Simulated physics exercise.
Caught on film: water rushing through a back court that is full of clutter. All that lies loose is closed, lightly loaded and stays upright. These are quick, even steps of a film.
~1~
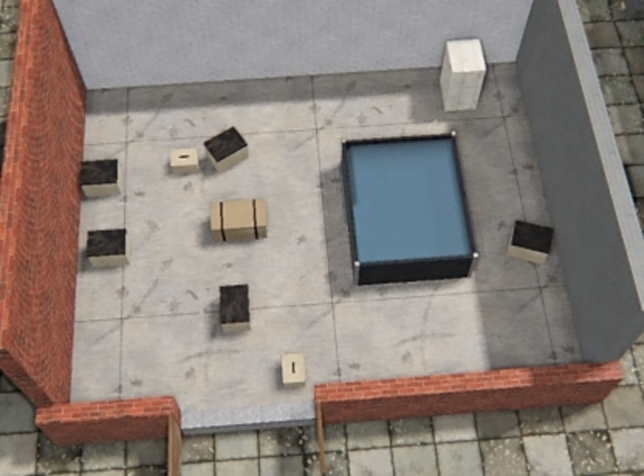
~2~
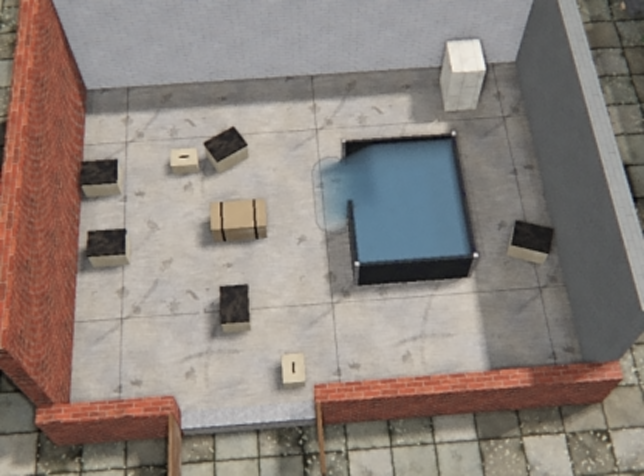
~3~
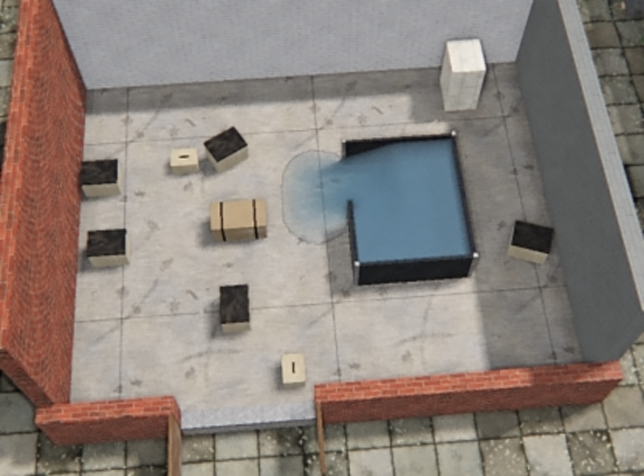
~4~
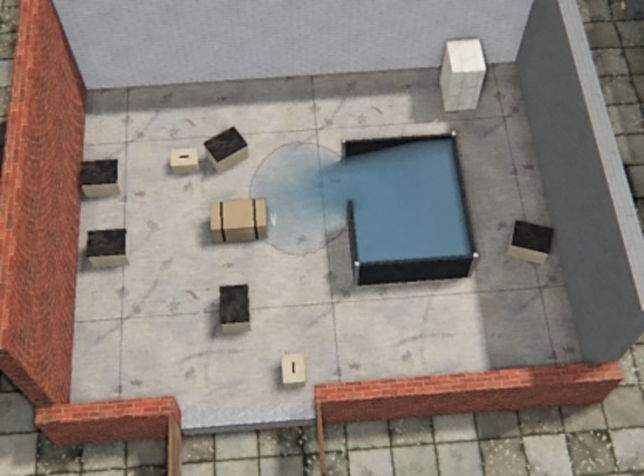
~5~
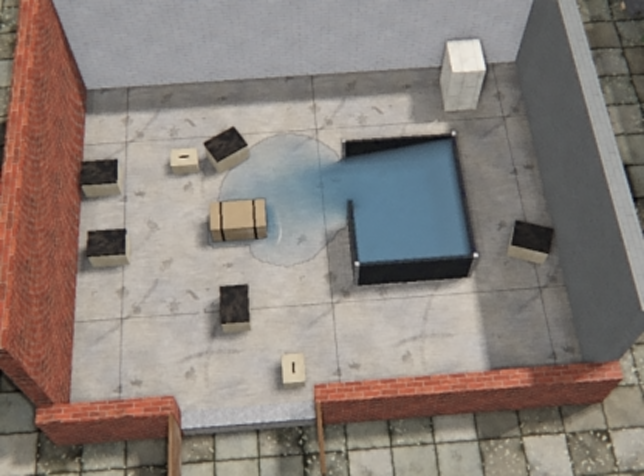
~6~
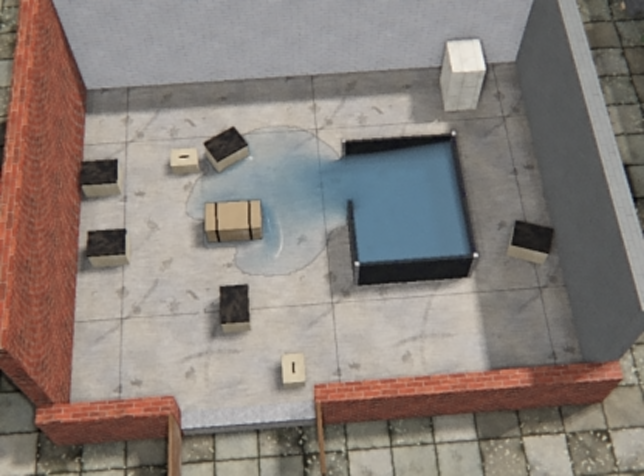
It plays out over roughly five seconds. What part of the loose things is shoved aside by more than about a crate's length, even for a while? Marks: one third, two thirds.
Share: From one to two thirds.
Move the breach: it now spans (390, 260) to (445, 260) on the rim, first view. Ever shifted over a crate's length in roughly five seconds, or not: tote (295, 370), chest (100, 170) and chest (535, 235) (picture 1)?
As listed: Pushed that far, less than that, shifted that much.
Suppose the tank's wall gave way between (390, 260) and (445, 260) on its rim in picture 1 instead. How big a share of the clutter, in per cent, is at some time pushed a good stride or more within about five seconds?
Roughly 20 per cent.
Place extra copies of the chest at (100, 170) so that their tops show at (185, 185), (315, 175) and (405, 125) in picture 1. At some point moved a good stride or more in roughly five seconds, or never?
In that order: Pushed that far, shifted that much, less than that.
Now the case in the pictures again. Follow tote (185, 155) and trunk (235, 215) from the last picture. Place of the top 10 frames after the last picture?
Roughly at (96, 123) and (147, 250).
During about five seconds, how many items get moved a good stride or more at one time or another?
That makes 5.
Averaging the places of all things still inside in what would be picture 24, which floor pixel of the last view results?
Roughly at (205, 241).
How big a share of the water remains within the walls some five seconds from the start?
I make it 98 per cent.
A moment on, 0 of 8 are well off their spots; 0 afloat.
Next, 3 of 8 are well off their spots; 3 afloat.
Later, 5 of 8 are well off their spots; 3 afloat.
In the end, 5 of 8 are well off their spots, and 5 have been at some point; 4 afloat.
